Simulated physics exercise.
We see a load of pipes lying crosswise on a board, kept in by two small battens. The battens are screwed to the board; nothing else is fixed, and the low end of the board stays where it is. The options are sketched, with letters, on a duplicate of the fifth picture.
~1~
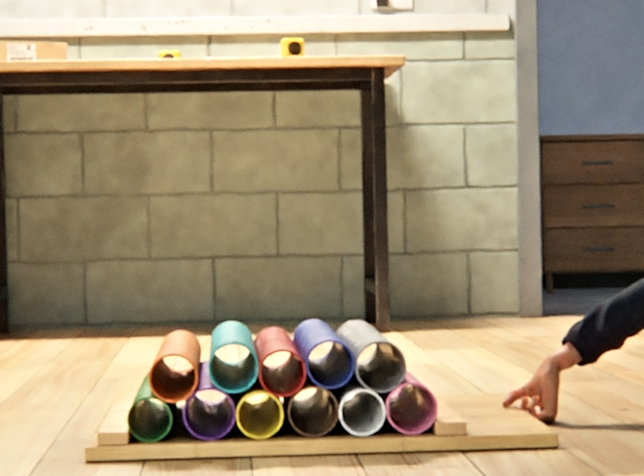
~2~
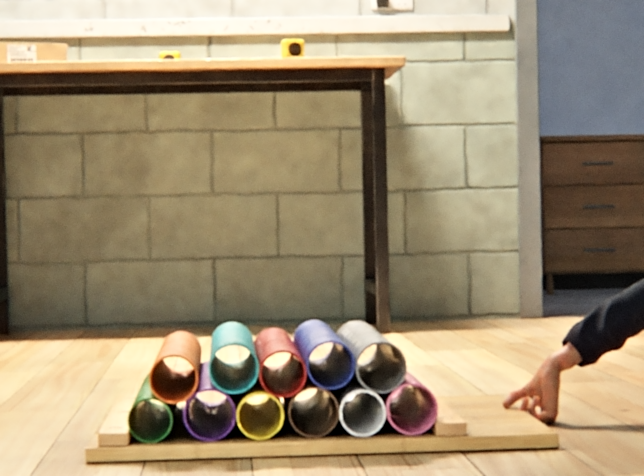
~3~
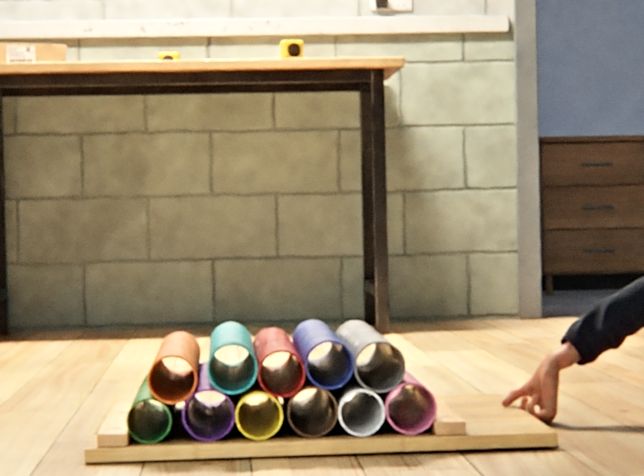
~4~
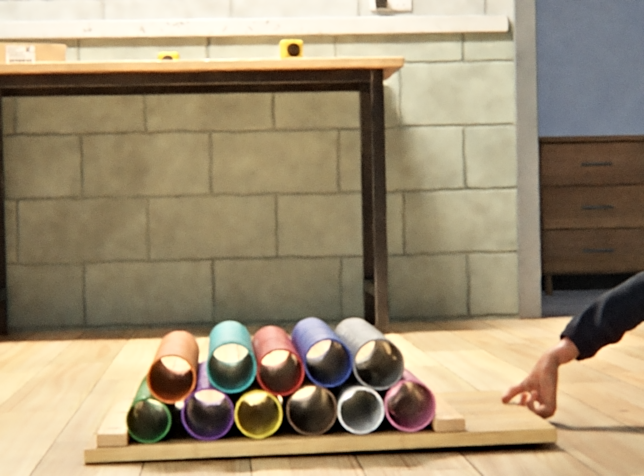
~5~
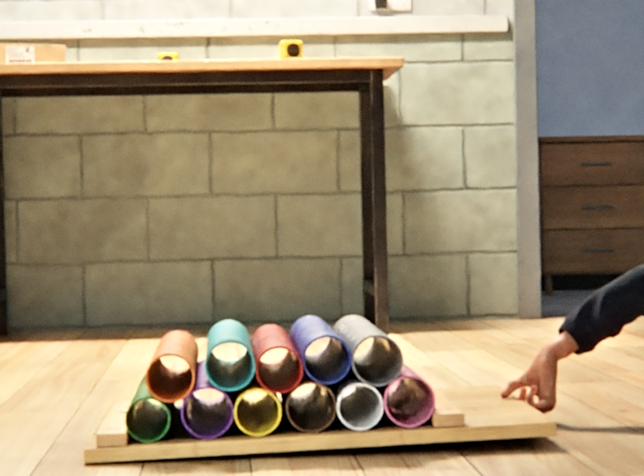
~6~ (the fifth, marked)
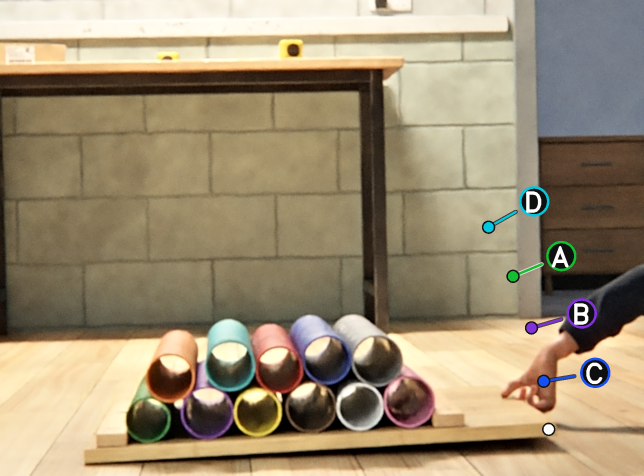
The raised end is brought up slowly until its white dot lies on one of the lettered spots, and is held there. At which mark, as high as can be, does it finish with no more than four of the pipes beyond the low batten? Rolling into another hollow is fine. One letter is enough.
At most to A.
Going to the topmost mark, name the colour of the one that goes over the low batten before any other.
First is the orange one.
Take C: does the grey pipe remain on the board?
Yes, with C.
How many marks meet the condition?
The number is three.
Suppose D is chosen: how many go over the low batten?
With D, five.
On the marked copy, A at (513, 276); B at (531, 328); C at (544, 381); D at (488, 227); the white dot at (549, 429).
Taking A. A third of the way, board at 15°.
Two thirds of the way, board at 21°.
When it is over, board at 21°, none over the low batten.
As for the rest, B none over the low batten; C none over the low batten; D five over the low batten.
